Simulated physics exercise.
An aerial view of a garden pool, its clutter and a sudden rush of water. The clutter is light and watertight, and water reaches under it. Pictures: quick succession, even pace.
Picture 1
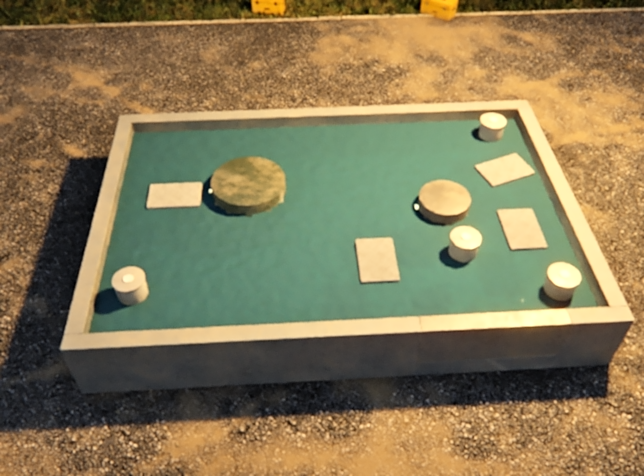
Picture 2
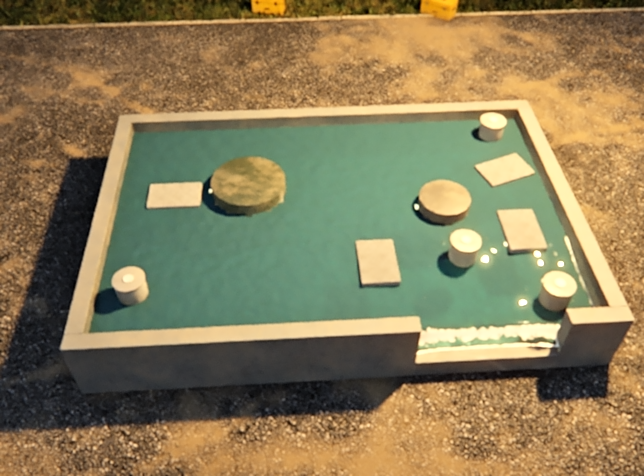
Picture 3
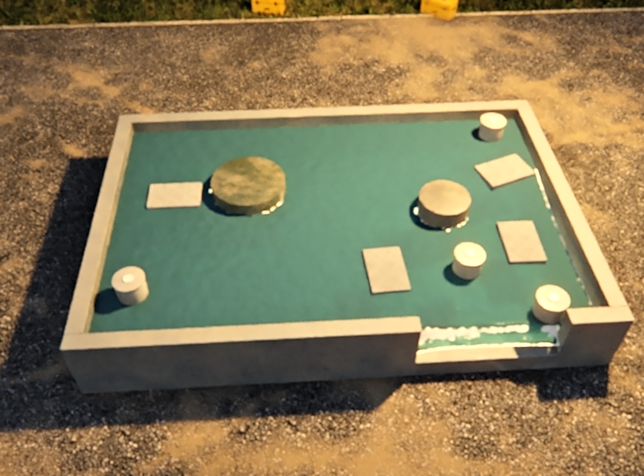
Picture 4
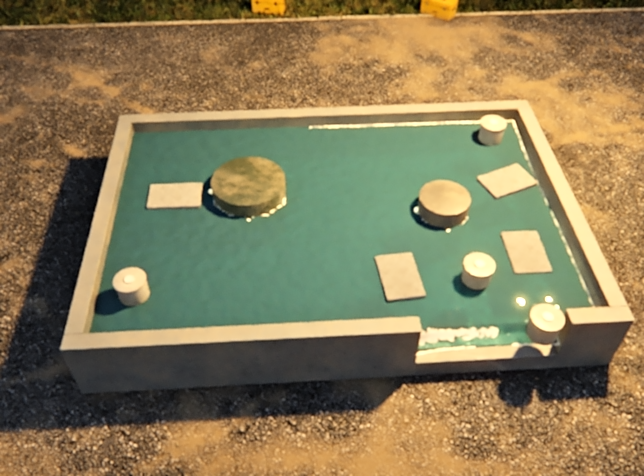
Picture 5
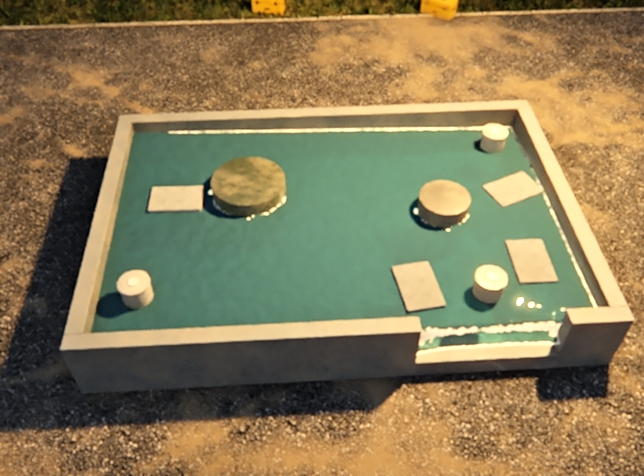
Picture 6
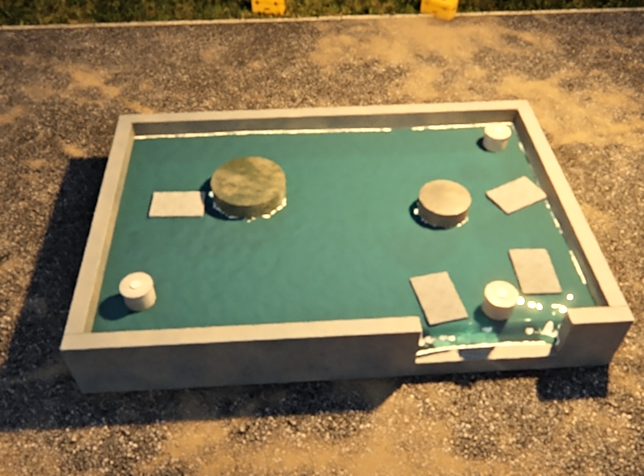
Rectangular garden pool losing part of its front wall at right, water rushing in the gap and pale floats drifting toward it.
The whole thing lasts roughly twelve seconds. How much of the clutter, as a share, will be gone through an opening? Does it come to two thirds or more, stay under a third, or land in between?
In between.
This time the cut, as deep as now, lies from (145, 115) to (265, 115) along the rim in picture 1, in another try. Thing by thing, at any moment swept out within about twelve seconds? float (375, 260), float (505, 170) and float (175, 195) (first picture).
One by one, that's not lost, not lost, lost.
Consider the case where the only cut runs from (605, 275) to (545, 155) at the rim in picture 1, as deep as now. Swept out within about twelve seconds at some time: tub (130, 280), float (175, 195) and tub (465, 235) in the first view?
The first never exits, the second never exits, the third exits.
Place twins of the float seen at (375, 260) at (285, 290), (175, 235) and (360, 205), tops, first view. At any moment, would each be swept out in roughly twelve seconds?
One after the other: Washed out, kept in, yes.
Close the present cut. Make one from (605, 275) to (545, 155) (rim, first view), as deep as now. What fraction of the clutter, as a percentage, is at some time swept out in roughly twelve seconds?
Close to 80 percent.
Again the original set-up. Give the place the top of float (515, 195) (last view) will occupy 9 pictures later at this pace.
I'd look around (517, 245).
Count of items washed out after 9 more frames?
That makes 4.
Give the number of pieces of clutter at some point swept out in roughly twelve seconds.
The total is 5.
A moment on, 3 of 8 are out; 5 afloat.
Next, 4 of 8 are out; 4 afloat.
Later, 4 of 8 are out; 4 afloat.
In the end, 5 of 8 are out; 3 afloat.
